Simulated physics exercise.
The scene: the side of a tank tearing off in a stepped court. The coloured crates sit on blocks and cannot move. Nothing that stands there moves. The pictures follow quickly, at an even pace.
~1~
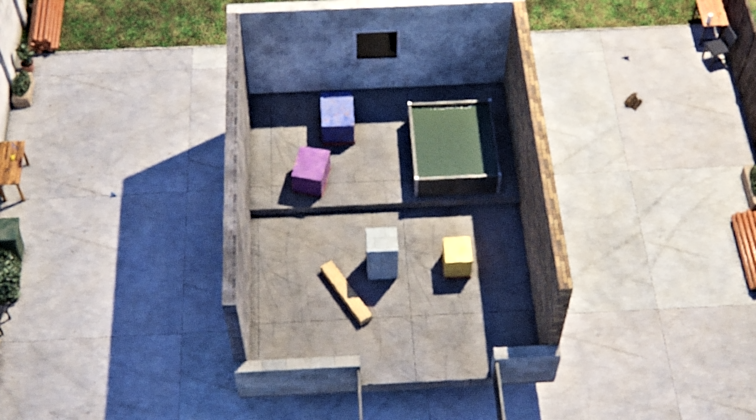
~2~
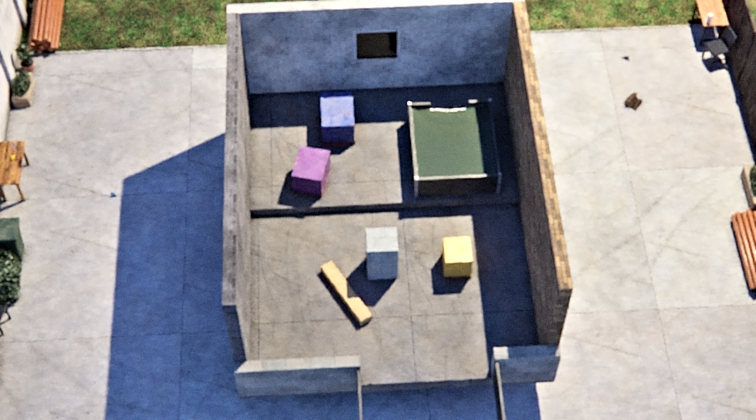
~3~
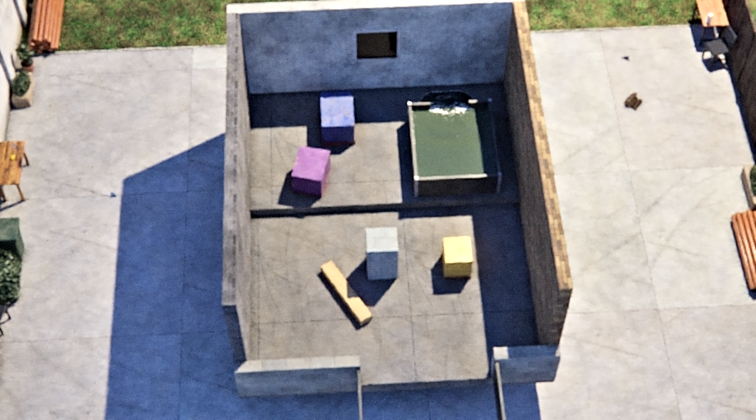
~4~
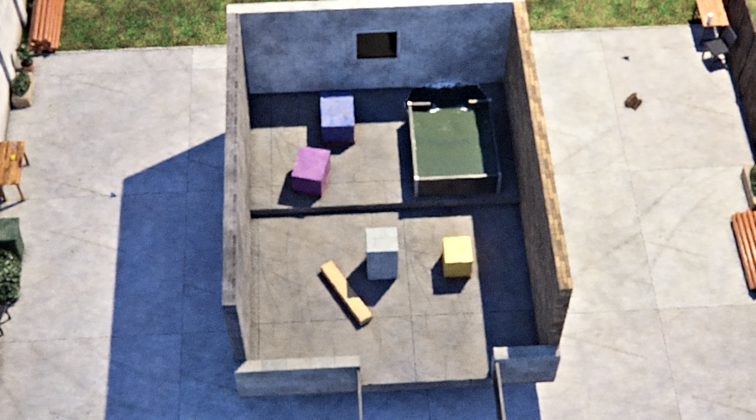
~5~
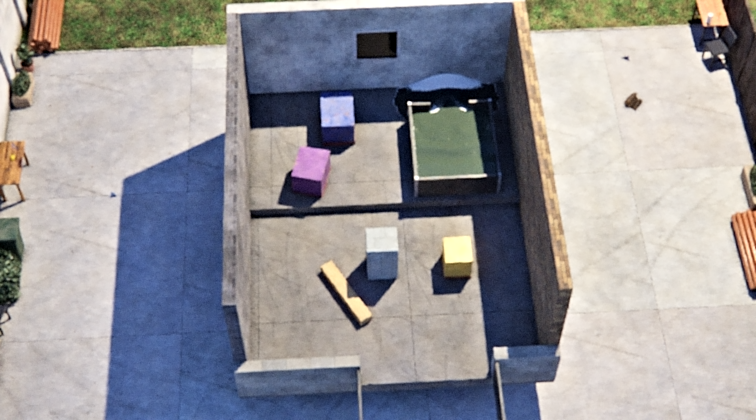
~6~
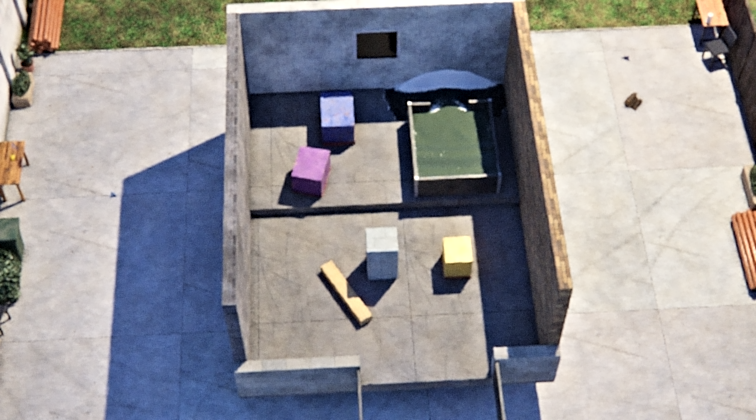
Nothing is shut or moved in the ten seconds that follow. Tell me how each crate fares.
One by one: The blue crate is wetted; the yellow crate escapes dry; the purple crate is wetted.
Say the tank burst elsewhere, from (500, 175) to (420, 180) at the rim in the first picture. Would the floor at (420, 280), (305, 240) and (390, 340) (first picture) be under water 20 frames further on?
In turn: Flooded, under water, flooded.
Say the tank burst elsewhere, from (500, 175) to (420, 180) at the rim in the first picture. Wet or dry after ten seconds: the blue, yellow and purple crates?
My reading: The blue crate remains dry; the yellow crate ends up wet; the purple crate remains dry.
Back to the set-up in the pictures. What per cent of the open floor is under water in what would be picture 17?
Roughly 20 per cent.
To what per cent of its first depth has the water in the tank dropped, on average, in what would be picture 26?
Roughly 46 per cent.
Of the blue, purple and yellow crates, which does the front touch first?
It is the crate marked blue.
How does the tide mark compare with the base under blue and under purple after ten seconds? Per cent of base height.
Near 170 and 180 in a hundred.
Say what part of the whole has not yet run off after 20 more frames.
Near 100 in a hundred.
A moment on, water covers 10 % of the floor; the blue crate water round its plinth, the yellow crate not reached, the purple crate not reached.
Next, water covers 20 % of the floor; the blue crate water round its plinth, the yellow crate not reached, the purple crate not reached.
Then, water covers 40 % of the floor; the blue crate water round its plinth, the yellow crate water round its plinth, the purple crate water round its plinth.
Later, water covers 75 % of the floor; the blue crate water round its plinth, the yellow crate water round its plinth, the purple crate water round its plinth.
In the end, water covers 90 % of the floor; the blue crate was topped, the yellow crate stayed above the water, the purple crate was topped.
